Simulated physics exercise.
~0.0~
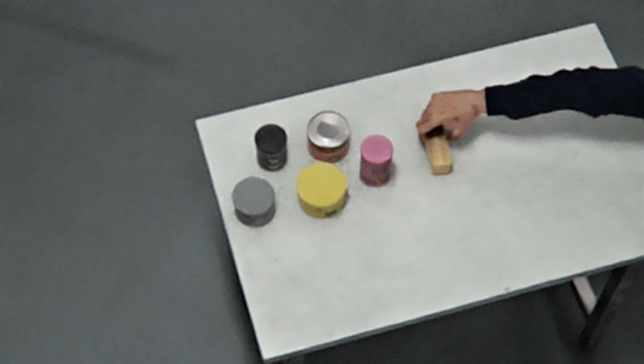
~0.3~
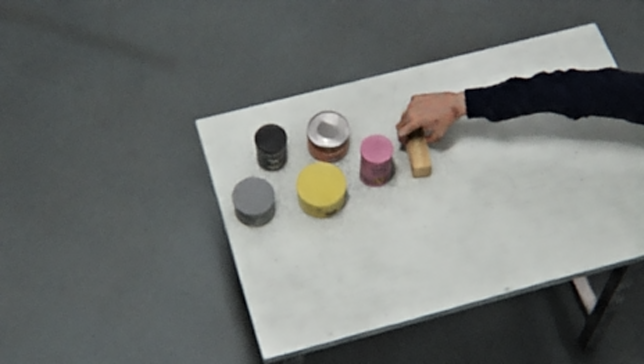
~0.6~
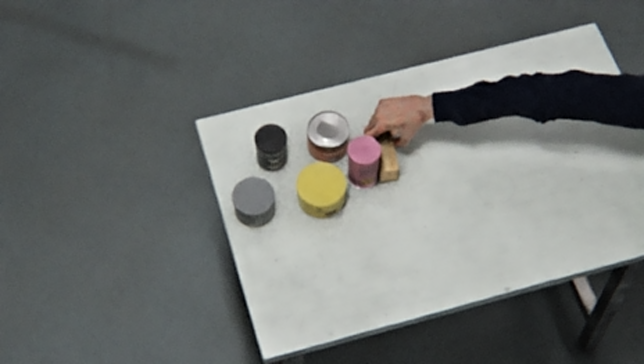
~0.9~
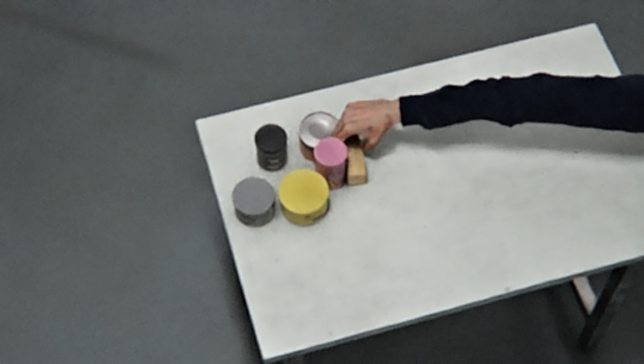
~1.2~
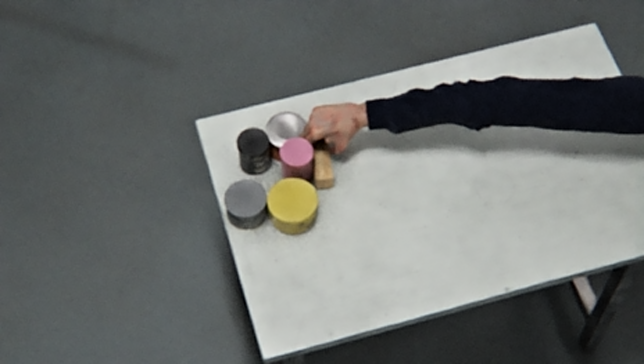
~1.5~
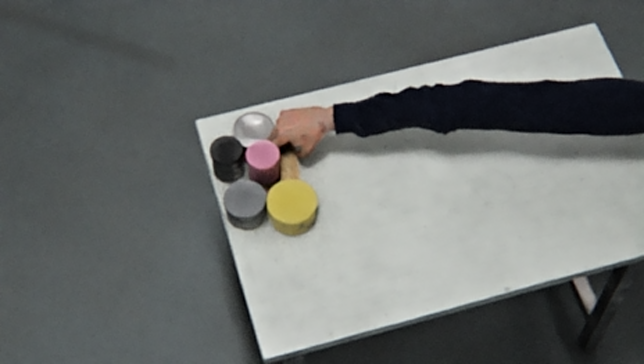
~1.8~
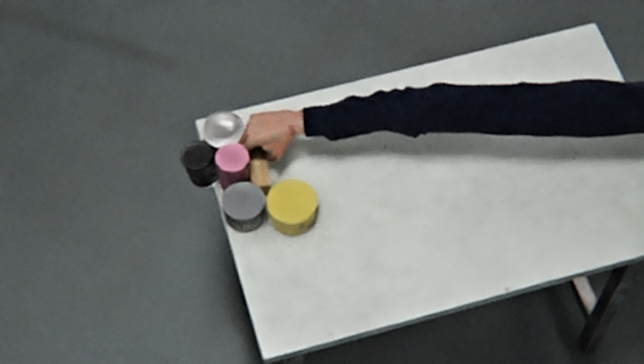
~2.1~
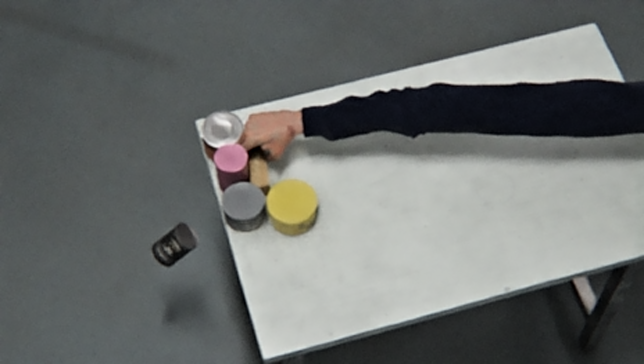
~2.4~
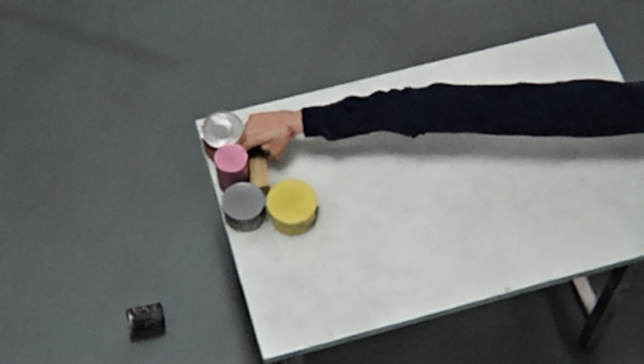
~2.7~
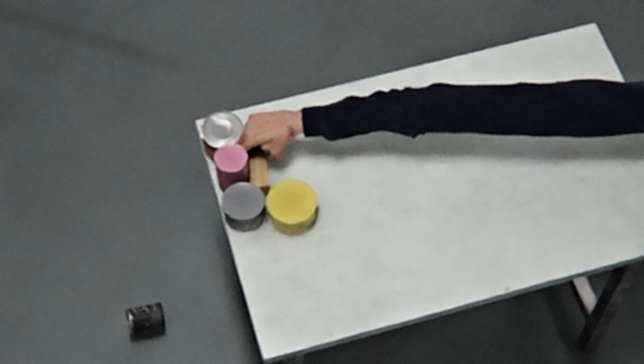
To begin with, a hand in a dark sleeve holds a small wooden block to the right of five round containers near the left end of a white table. The hand slides the block left until it meets the pink tin and pushes it along. The orange tub with the silvery lid and the yellow tub start shifting too, then the black tin, while the yellow tub is soon left behind. Crowded to the edge, the black tin tips off, tumbles down and lies on its side on the floor. The hand stops, with the pink tin and three tubs, including the grey one, still on the table.
